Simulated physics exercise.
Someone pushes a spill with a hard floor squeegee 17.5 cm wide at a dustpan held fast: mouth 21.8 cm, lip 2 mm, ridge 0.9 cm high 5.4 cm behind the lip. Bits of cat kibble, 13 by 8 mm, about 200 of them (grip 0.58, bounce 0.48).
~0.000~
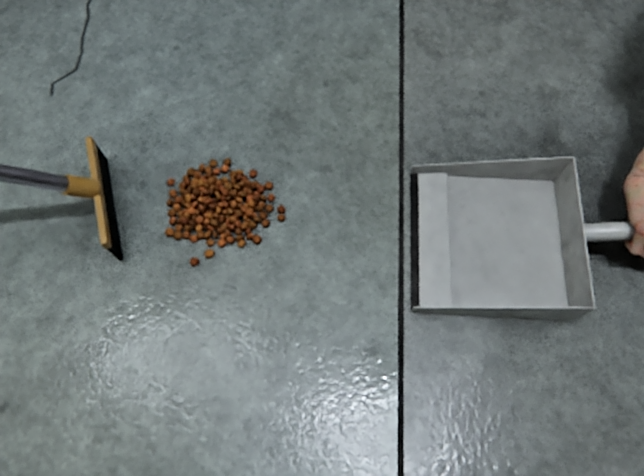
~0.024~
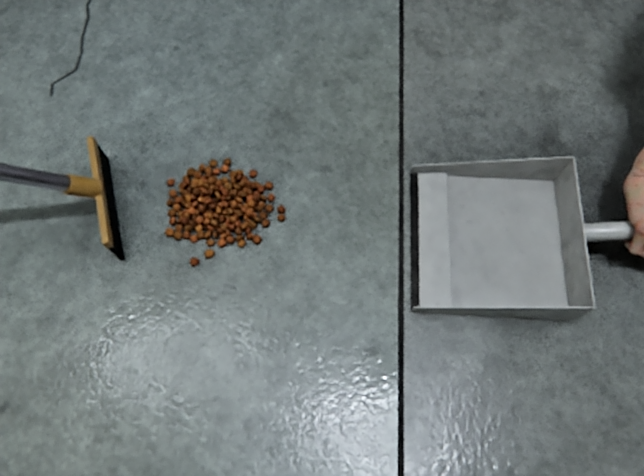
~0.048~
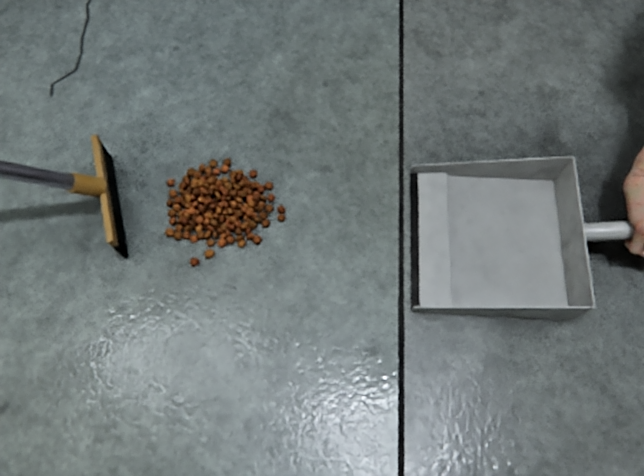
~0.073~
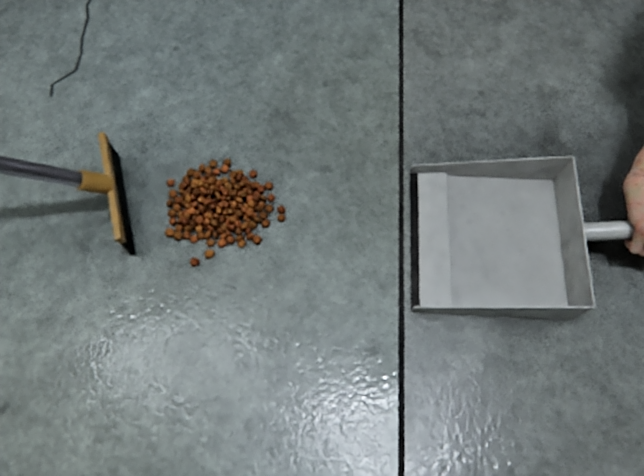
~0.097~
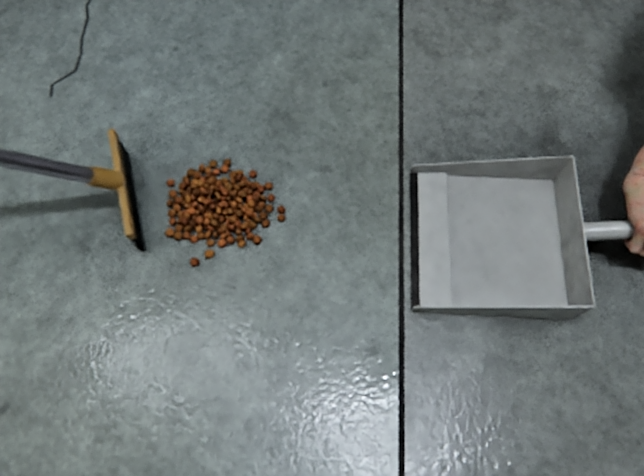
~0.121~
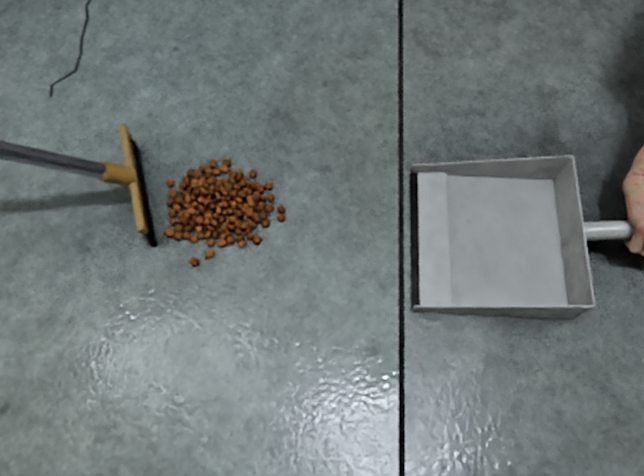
A squeegee with a dark blade slid slowly rightward across the gray floor, edging close to a pile of brown kibble that stayed undisturbed, while a hand held a dustpan still on the right.
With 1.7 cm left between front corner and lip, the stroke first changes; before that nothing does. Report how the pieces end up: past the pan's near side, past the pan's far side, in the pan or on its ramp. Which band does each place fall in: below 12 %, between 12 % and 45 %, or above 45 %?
Near side: A slim portion; far side: The chief portion; pan: A slim portion.
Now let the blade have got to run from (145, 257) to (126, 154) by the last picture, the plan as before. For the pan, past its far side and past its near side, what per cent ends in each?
Split: Pan = 5, far = 10, near = 0.
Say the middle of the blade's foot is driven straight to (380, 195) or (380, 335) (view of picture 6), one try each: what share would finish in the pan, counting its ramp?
Close to 20 and 0 in a hundred, in that order.
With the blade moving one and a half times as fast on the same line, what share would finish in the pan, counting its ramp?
In that case roughly 0 percent.
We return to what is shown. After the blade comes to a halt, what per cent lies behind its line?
Close to 50 percent.
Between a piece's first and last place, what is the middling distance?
That distance is close to 28 cm.
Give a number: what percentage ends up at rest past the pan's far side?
Some 50 %.
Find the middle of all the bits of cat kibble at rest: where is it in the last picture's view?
Once everything settles, the centre is around (386, 162).
After 0.39 s, middle of the blade 23 cm from the lip; 0 % over the lip, far side 35 %, near side 0 %.
After 0.58 s, middle of the blade 11 cm from the lip; 0 % over the lip, far side 50 %, near side 0 %.
Then, at 0.88 s, middle of the blade 5 cm from the lip; 0 % over the lip, far side 50 %, near side 0 %.
In the end, at 1.3 s, near side 0 %, far side 50 %, pan 0 %, in front of the lip or behind the blade 50 %.
